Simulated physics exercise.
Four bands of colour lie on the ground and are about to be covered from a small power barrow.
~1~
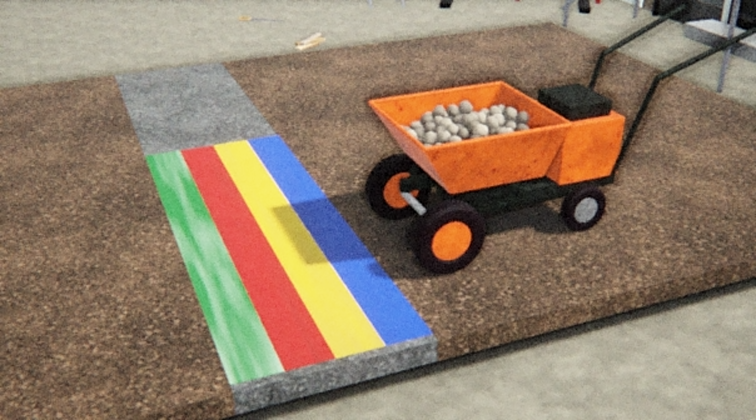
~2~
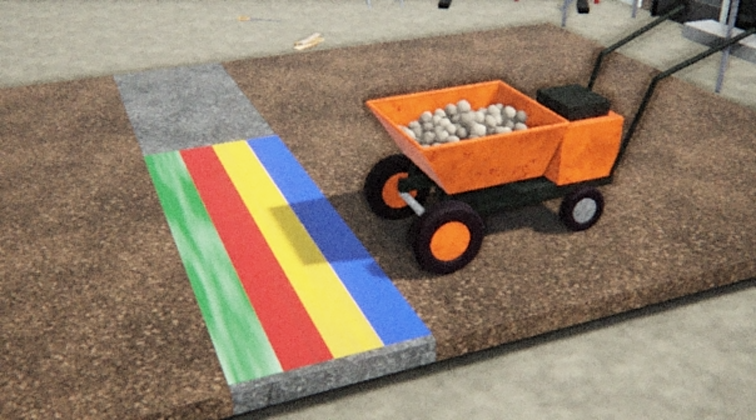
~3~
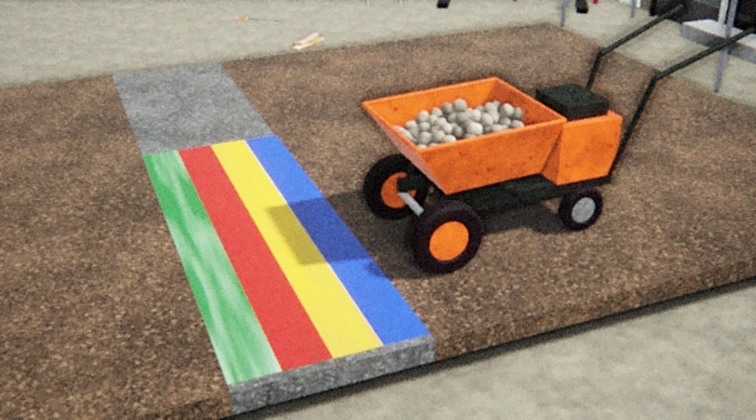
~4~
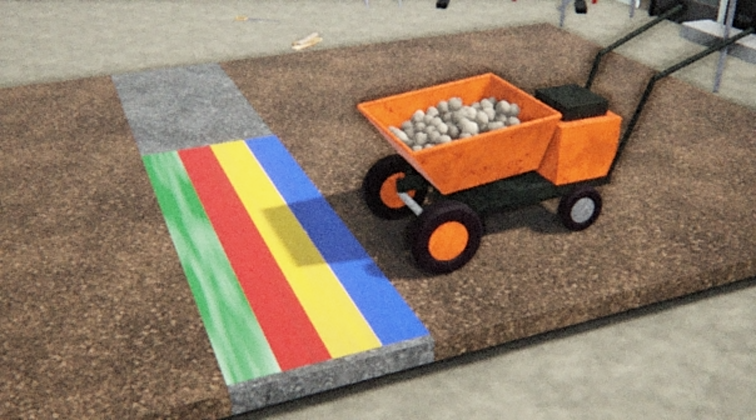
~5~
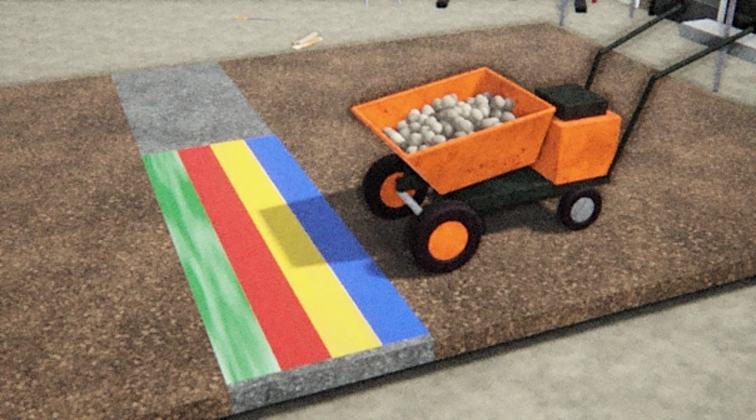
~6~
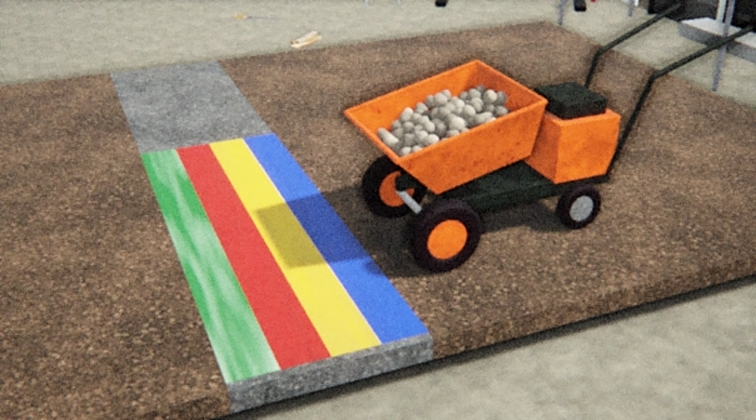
Orange power barrow loaded with river pebbles standing beside blue, yellow, red and green strips, its skip slowly tilting forward to the left.
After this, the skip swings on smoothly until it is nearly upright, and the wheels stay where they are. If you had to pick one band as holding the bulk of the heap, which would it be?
I would pick yellow.
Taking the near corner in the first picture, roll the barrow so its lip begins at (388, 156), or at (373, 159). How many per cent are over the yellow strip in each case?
About 20 per cent, then about 10 per cent.
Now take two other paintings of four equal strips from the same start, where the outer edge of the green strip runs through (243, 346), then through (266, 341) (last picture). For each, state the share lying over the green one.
The first one comes out at 20 percent, while the second comes out at 20 percent.
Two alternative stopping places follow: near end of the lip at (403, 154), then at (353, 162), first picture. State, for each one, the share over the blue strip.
Roughly 0 percent first, then roughly 0 percent.
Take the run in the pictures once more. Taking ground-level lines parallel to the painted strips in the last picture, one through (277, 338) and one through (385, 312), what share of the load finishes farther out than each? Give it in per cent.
About 20 and 90 %.
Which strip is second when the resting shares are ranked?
Rank two: The red one.
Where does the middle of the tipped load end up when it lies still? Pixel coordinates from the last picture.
Resting centre, last frame: Roughly (284, 264).
Just after the last frame, skip tipped steeply; every one in the skip.
A moment on, skip tipped steeply; almost all in the skip; about a tenth over the yellow strip; just a few over the red strip.
Further on, skip tipped right over; roughly a third in the skip; roughly a quarter over the yellow strip; roughly a quarter over the red strip; about a tenth over the green strip; just a few off the paint.
When it is over, skip tipped right over; about a tenth in the skip; about a tenth over the blue strip; roughly half over the yellow strip; roughly a quarter over the red strip; about a tenth over the green strip; about a tenth off the paint.
